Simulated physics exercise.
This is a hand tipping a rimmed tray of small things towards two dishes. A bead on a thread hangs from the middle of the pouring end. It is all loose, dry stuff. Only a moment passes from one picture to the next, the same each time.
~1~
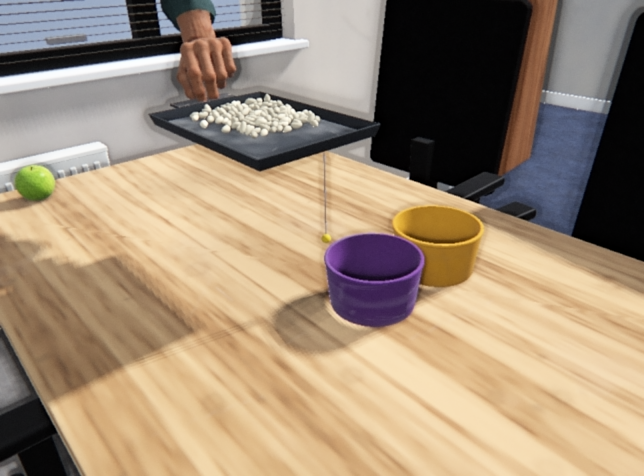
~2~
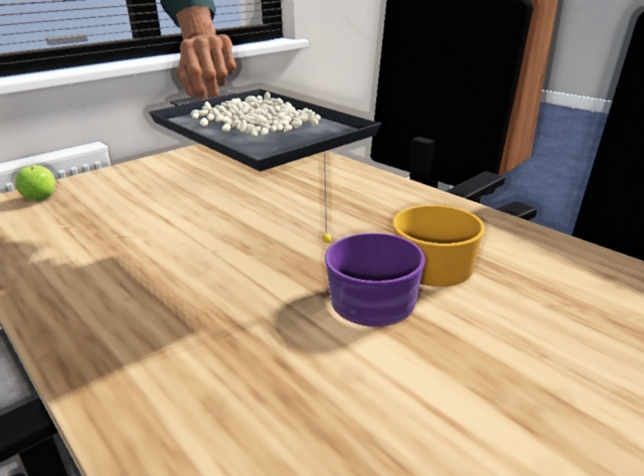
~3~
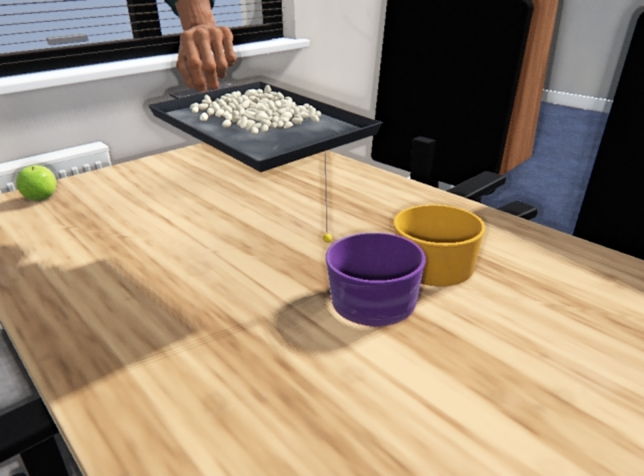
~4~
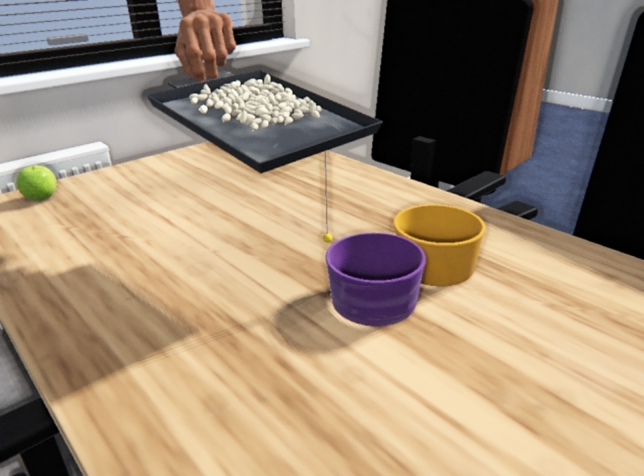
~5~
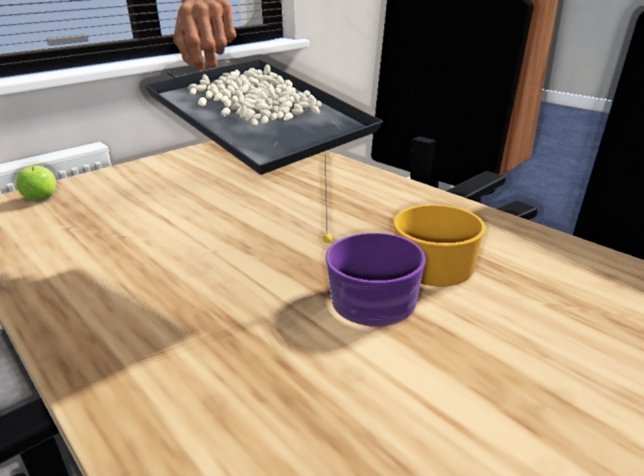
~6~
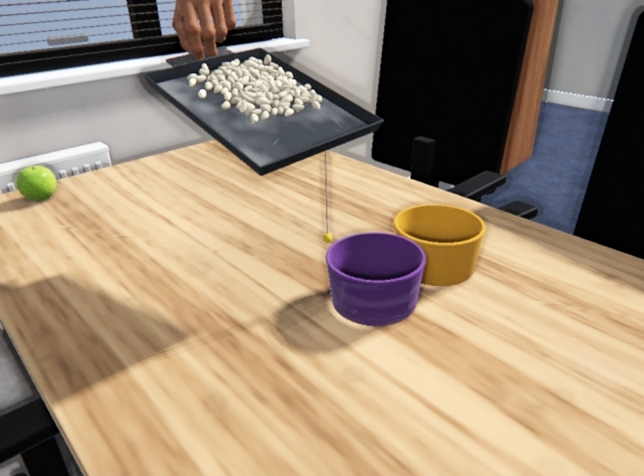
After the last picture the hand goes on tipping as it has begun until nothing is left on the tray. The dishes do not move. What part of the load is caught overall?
Caught overall: Under half.
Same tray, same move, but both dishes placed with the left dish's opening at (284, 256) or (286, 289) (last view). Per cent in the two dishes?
First some 20, then 90 per cent.
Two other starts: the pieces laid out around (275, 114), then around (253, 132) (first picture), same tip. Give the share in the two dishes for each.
Roughly 30 per cent, and 20 per cent.
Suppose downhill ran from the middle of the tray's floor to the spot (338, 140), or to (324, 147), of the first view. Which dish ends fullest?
One: The left-hand dish. Two: The dish on the left.
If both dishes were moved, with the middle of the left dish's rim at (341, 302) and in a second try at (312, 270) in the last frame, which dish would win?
The first try: The left one. The second: The left one.
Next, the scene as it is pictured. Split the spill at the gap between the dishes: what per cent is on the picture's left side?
Close to 90 per cent.
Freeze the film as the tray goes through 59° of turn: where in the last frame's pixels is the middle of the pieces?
Near (299, 148).
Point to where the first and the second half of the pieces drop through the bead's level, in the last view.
The first part at (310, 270); the rest at (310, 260).
Soon after the last picture, tray tipped steeply; most on the tray; a stray few in the left dish; a stray few outside both; about a quarter in the air.
A little later, tray tipped right over; about a quarter on the tray; a small part in the left dish; about a third outside both; about a quarter in the air.
Later still, tray tipped past a quarter turn; about a quarter in the left dish; most outside both.
At rest, tray tipped past a quarter turn; about a quarter in the left dish; none in the right dish; most outside both.
